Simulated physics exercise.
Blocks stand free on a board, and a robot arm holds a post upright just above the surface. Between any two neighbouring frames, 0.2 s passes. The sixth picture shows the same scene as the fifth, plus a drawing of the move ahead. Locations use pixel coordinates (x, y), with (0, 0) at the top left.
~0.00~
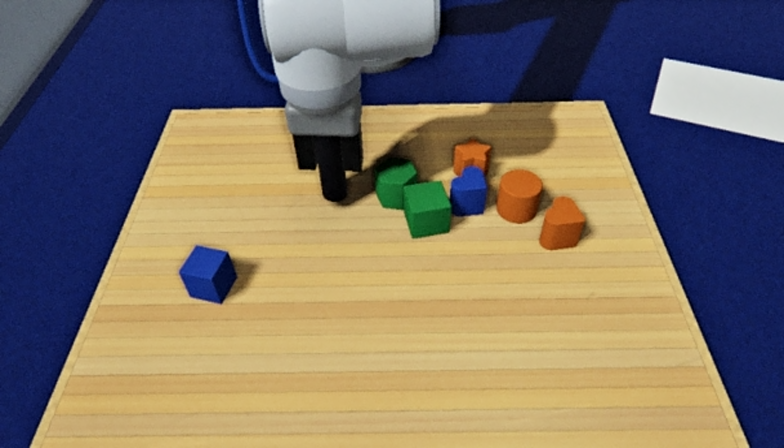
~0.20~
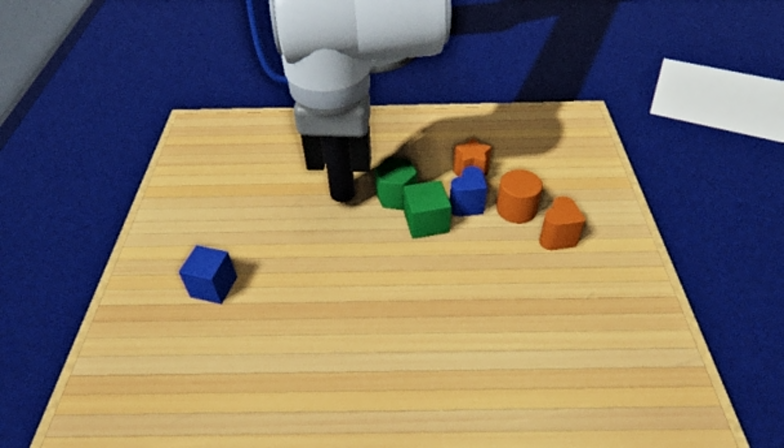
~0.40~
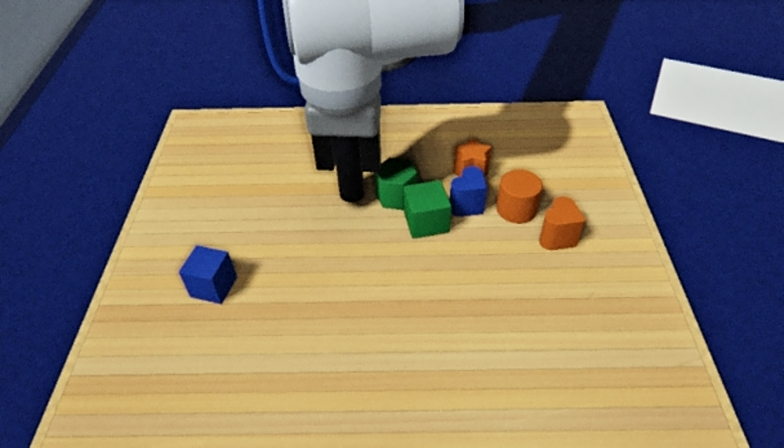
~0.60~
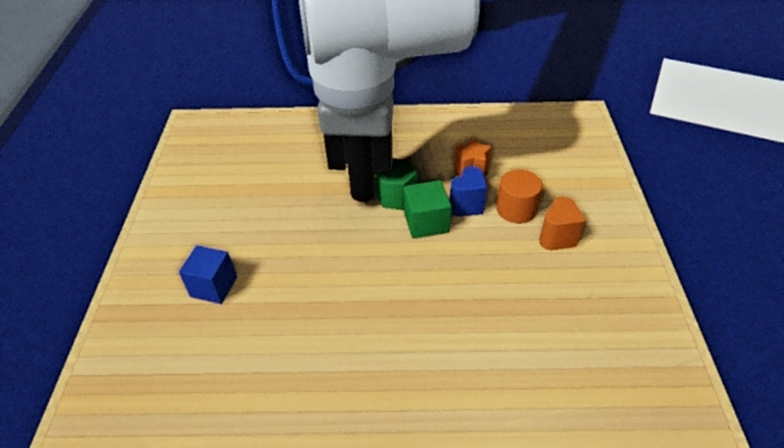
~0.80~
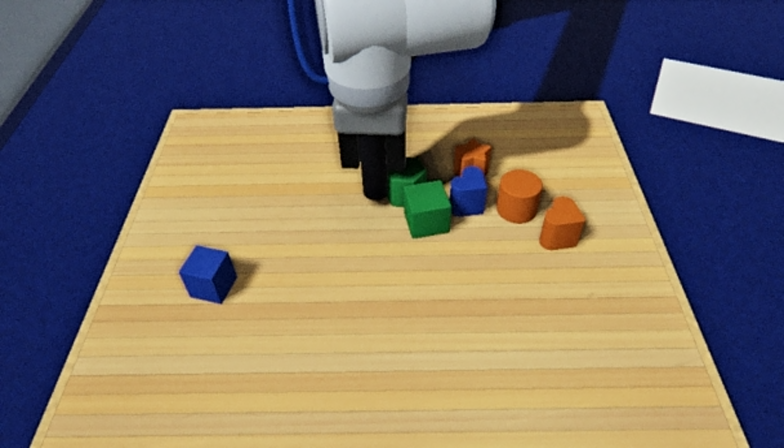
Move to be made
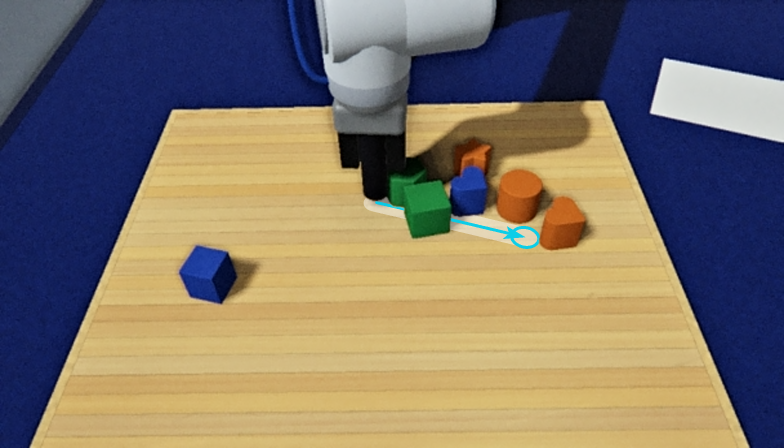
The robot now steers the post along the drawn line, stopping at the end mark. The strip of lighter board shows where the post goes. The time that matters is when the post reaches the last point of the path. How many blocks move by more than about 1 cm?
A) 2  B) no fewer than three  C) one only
B.
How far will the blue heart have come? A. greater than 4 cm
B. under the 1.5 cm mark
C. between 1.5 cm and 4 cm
C
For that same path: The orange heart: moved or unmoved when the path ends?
It is still where it was.
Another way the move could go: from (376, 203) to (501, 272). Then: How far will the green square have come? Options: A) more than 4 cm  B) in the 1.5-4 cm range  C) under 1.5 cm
Option A.
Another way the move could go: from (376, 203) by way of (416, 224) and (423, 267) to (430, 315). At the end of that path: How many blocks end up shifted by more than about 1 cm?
Two of them.
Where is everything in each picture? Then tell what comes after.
In the first picture, tip of the post (335, 194), middles of tops, green six-sided block (396, 170), green square (427, 195), blue heart (470, 179), orange circular block (522, 182), orange heart (565, 211).
In the second picture, post (343, 194), nothing pushed.
In the third picture, post (352, 194), nothing pushed.
In the fourth picture, post (363, 194), nothing pushed.
In the fifth picture, post (376, 192), green six-sided block partly hidden, green square (427, 195), blue heart (470, 179), orange circular block (522, 182), orange heart (565, 211).
The line goes from (376, 203) to (525, 237).
On the path given first. One third of the way, post (424, 203); green six-sided block (432, 165), turned 45° anticlockwise; green square (455, 207), turned 15° clockwise; blue heart (479, 179), turned 30° anticlockwise.
Two thirds of the way, post (476, 215); green six-sided block (432, 165), turned 45° anticlockwise; green square (484, 225), turned 75° clockwise; blue heart (487, 178), turned 80° anticlockwise.
At the end, post (527, 227); green six-sided block (432, 165), turned 45° anticlockwise; green square (494, 230), turned 110° clockwise; blue heart (488, 179), turned 90° anticlockwise; orange circular block (525, 181); orange heart unmoved.
